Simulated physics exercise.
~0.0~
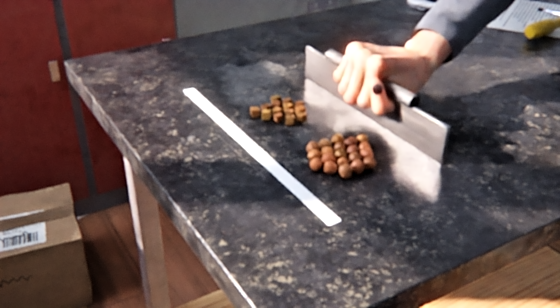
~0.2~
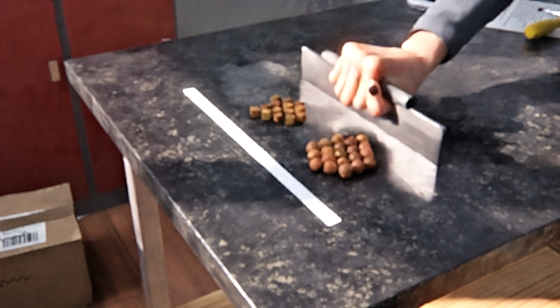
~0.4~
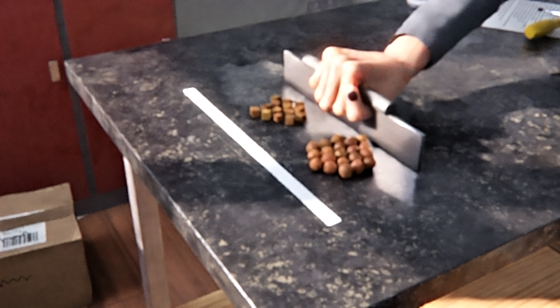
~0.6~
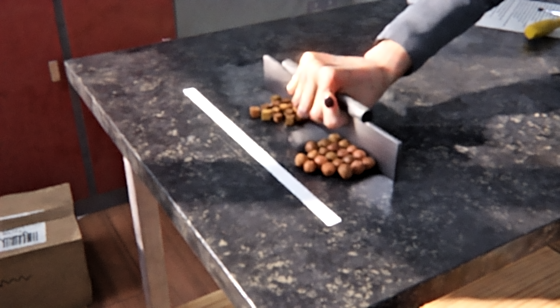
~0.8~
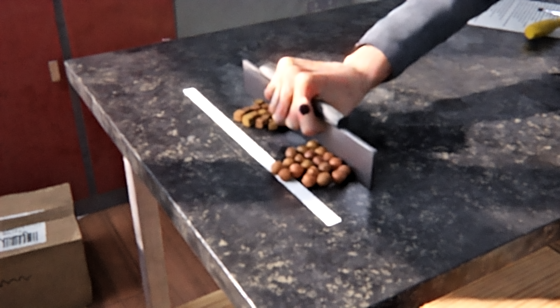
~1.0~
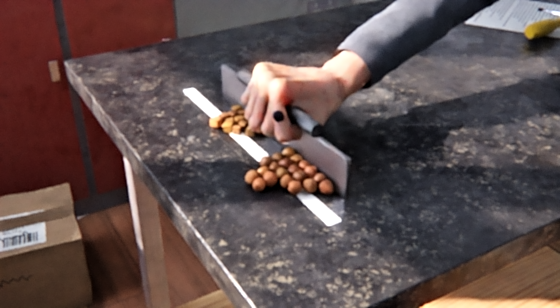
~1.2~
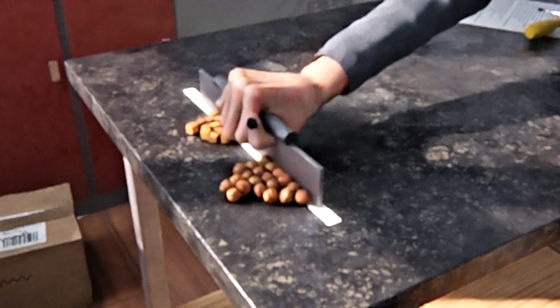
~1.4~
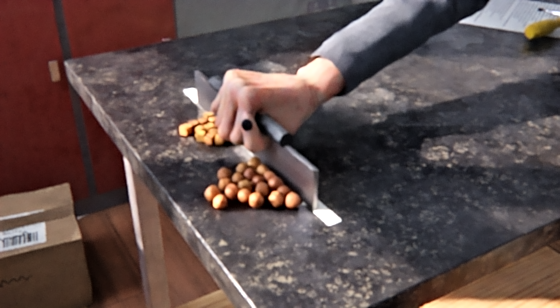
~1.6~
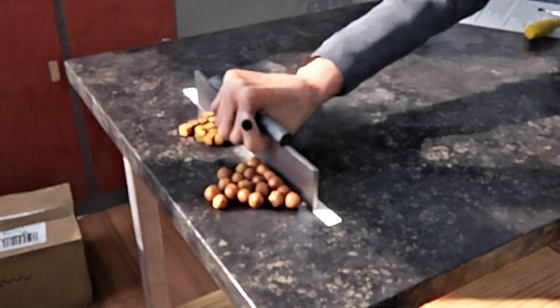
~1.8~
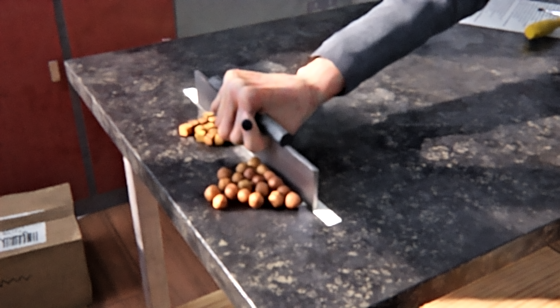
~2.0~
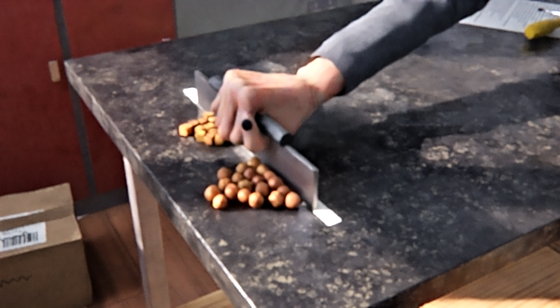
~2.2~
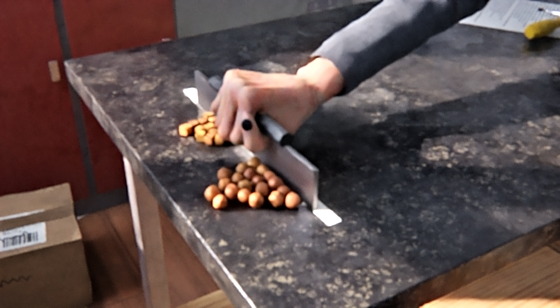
Hand sliding a metal scraper left across a dark tabletop, pushing two piles of brown pieces past white tape, then holding still.
